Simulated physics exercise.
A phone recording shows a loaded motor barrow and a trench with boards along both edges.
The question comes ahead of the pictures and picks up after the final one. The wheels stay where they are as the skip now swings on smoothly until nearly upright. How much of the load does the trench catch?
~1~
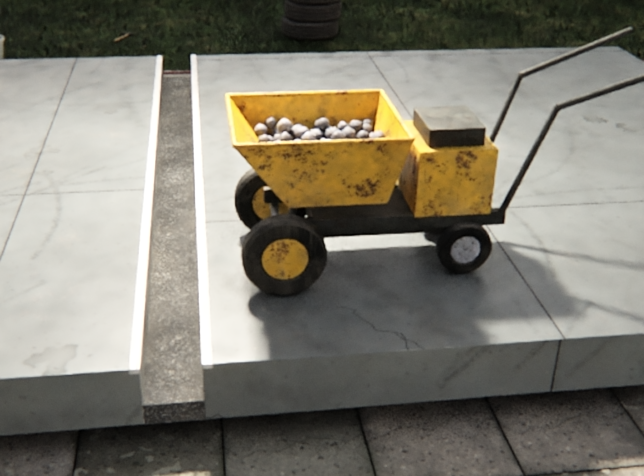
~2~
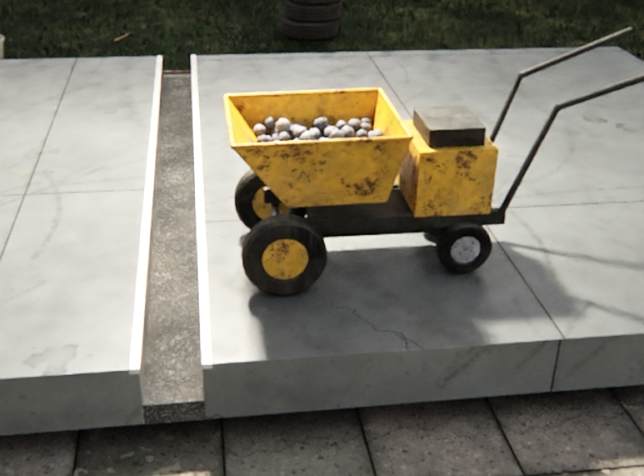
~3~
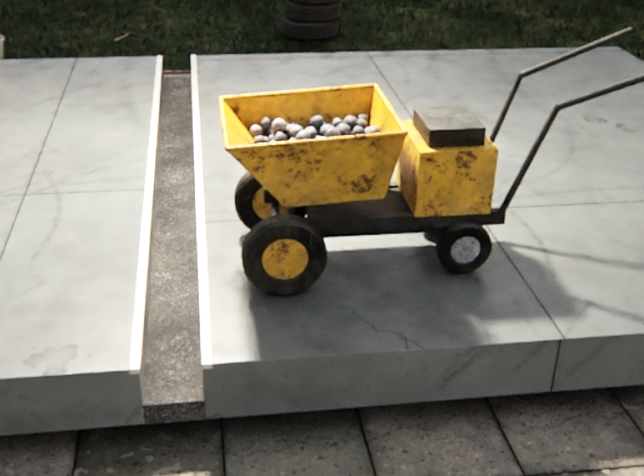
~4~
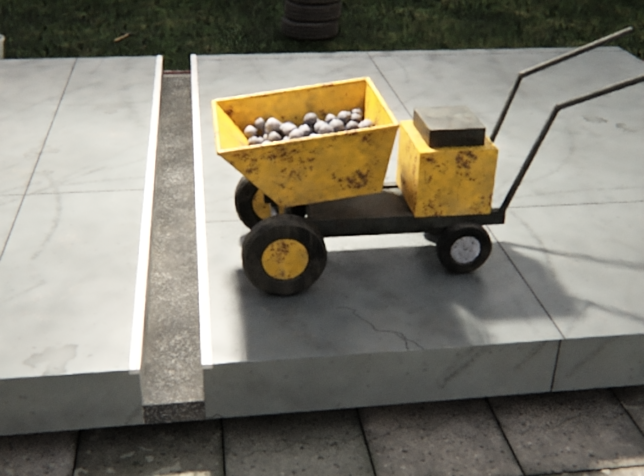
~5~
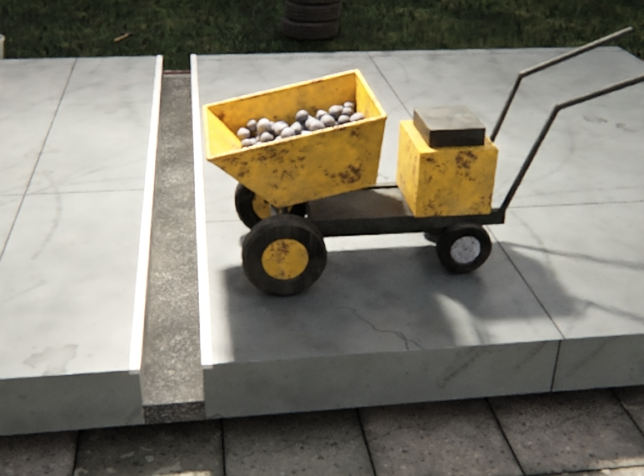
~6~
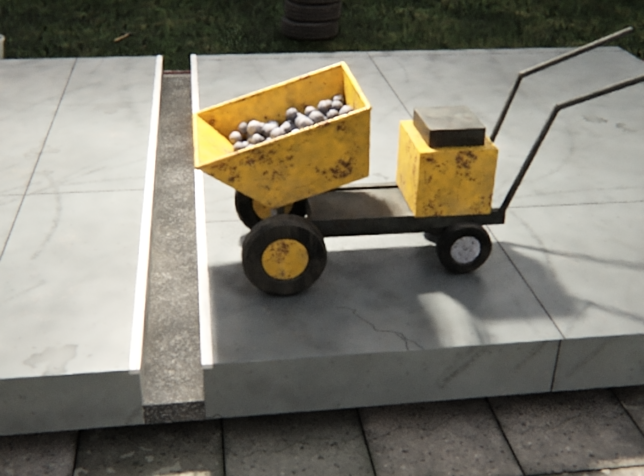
Ends mostly outside.
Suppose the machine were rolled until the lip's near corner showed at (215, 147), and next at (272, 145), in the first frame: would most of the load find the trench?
A minority; the bulk.
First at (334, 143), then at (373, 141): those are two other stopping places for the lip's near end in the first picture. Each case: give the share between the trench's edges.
40 % and 10 %.
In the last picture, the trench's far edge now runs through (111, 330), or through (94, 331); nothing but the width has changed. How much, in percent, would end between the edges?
80 %, then 100 %.
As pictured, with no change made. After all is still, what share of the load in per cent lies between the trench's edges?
About 15 in every hundred pieces.
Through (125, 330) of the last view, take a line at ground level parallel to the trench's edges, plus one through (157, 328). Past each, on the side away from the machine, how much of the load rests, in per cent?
I'd say about 50 and about 60 in a hundred.
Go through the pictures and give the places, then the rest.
In the first picture, lip of the skip at (235, 146), level; top of the load at (334, 134), round cobbles; first edge of the trench at (205, 324); far edge at (137, 328), the trench under half as wide as the skip, and about half as deep as wide.
In the second picture, lip of the skip at (233, 147), level; top of the load at (333, 134).
In the third picture, lip of the skip at (227, 149), tipped barely; top of the load at (333, 135).
In the fourth picture, lip of the skip at (219, 154), tipped a little; top of the load at (326, 132).
In the fifth picture, lip of the skip at (209, 160), tipped a little; top of the load at (335, 135).
In the sixth picture, lip of the skip at (197, 168), tipped clearly; top of the load at (324, 131); first edge of the trench at (205, 324); far edge at (137, 328).
Soon, skip tipped steeply; all in the skip.
A while on, skip tipped right over; most in the skip; a stray few in or heaped over the trench; a small part beyond it; a stray few falling.
Towards the end, skip tipped right over; about a third in the skip; a small part in or heaped over the trench; about half beyond it.
Finally, skip tipped right over; about a quarter in the skip; about a quarter in or heaped over the trench; about half beyond it.
